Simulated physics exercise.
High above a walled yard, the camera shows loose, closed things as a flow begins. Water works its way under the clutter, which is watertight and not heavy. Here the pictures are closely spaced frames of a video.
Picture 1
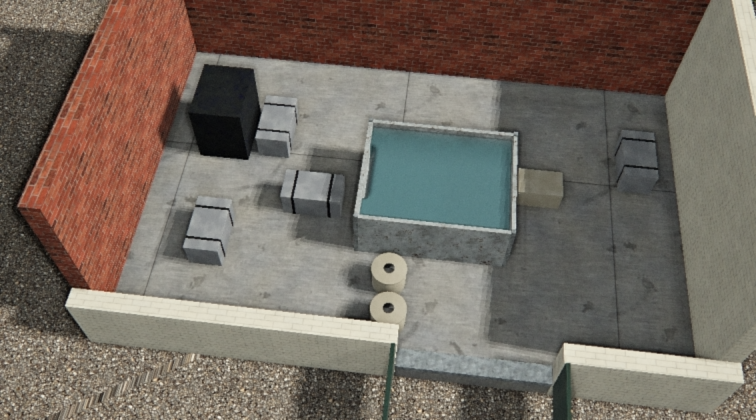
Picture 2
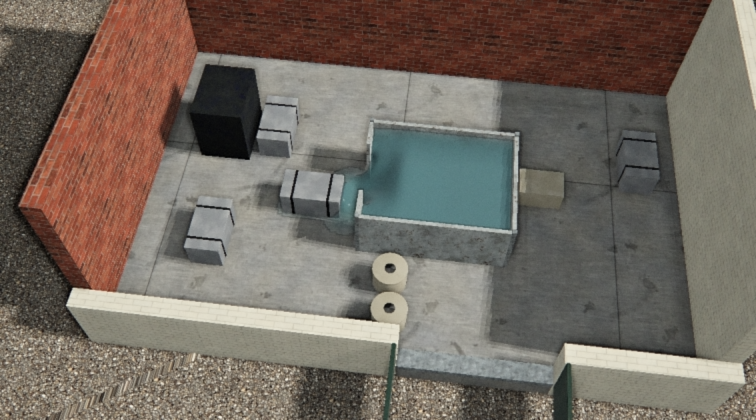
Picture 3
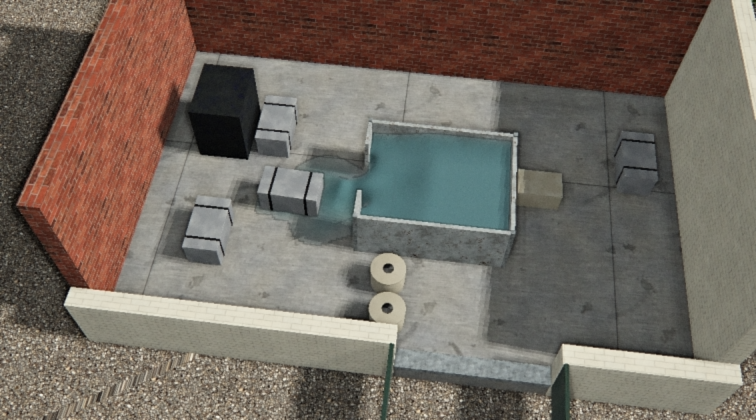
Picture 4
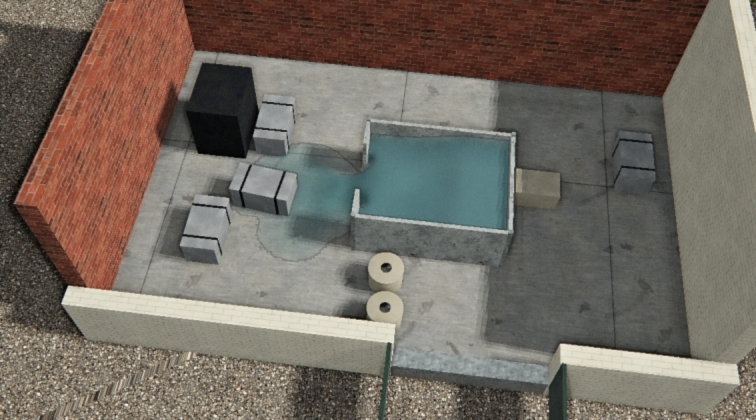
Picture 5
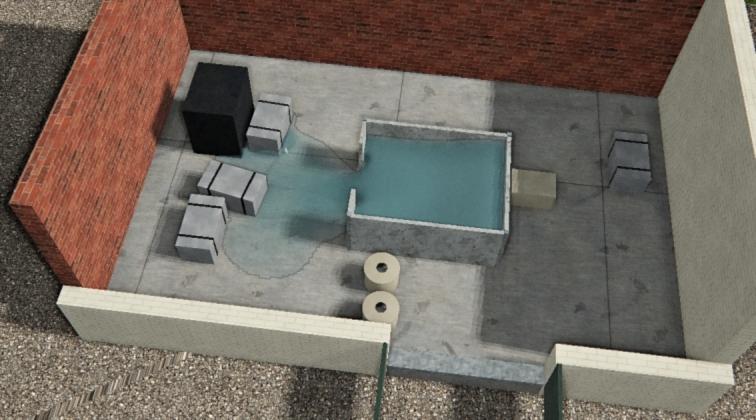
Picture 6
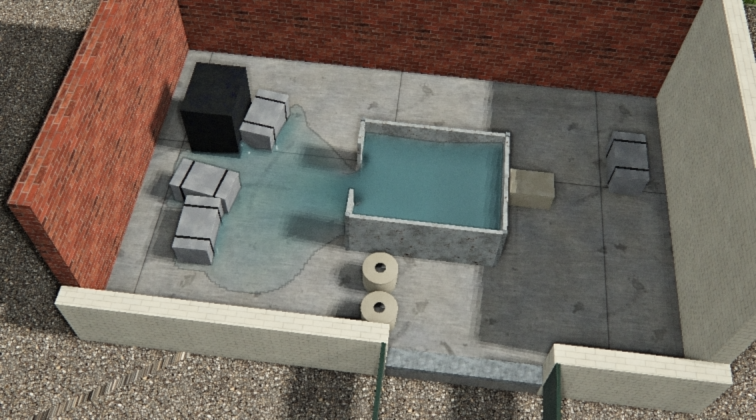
At first, a raised pool of blue-green water sits in a walled yard among strapped grey trunks, a black box and two pale rolls. Water then pours through a gap in its left side, pushing the nearest trunk leftward, and spreads across the floor as another trunk near the black box shifts slightly.
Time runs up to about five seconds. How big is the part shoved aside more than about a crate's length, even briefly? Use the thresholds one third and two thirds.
I'd put it at two thirds or higher.
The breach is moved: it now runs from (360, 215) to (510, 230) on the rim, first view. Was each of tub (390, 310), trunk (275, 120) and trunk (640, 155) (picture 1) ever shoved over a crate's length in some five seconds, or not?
Result per item - displaced that far / short of that distance / short of that distance.
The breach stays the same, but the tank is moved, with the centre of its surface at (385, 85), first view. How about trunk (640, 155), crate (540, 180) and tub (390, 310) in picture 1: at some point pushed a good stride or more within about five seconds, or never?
Results in order: Never that far / never that far / made it that far.
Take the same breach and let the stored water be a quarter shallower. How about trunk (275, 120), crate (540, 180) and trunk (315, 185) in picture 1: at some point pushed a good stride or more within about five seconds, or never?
Well, in sequence: Carried that far, not carried that far, carried that far.
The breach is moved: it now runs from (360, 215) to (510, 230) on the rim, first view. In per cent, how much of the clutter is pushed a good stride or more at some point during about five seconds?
Roughly 40 %.
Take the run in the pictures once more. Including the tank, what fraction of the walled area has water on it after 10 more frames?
Close to 40 per cent, tank included.
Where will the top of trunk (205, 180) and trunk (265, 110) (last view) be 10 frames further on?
Estimated: (160, 172); (307, 64).
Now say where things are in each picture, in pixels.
The first frame shows a trunk at (313, 186), on the bottom; a trunk at (277, 118) rests on the ground; 0 of 7 have shifted.
The second frame shows a trunk at (312, 185), on the bottom; a trunk at (278, 118), on the bottom; 0 of 7 have shifted.
The third frame shows a trunk at (290, 183), on the bottom, close to its start; a trunk at (276, 117), on the bottom; 1 of 7 have shifted.
The fourth frame shows a trunk at (263, 181) rests on the ground, a stride from its start; a trunk at (274, 116) rests on the ground; 1 of 7 have shifted.
The fifth frame shows a trunk at (232, 180), on the bottom, a stride from its start; a trunk at (269, 116), on the bottom; 1 of 7 have shifted.
The sixth frame shows a trunk at (204, 178) rests on the ground, a stride from its start; a trunk at (264, 112) rests on the ground, close to its start; 2 of 7 have shifted.
A moment on, 2 of 7 are well off their spots; 0 afloat.
Next, 3 of 7 are well off their spots; 2 afloat.
Later, 3 of 7 are well off their spots; 2 afloat.
In the end, 5 of 7 are well off their spots, and 5 have been at some point; 2 afloat.
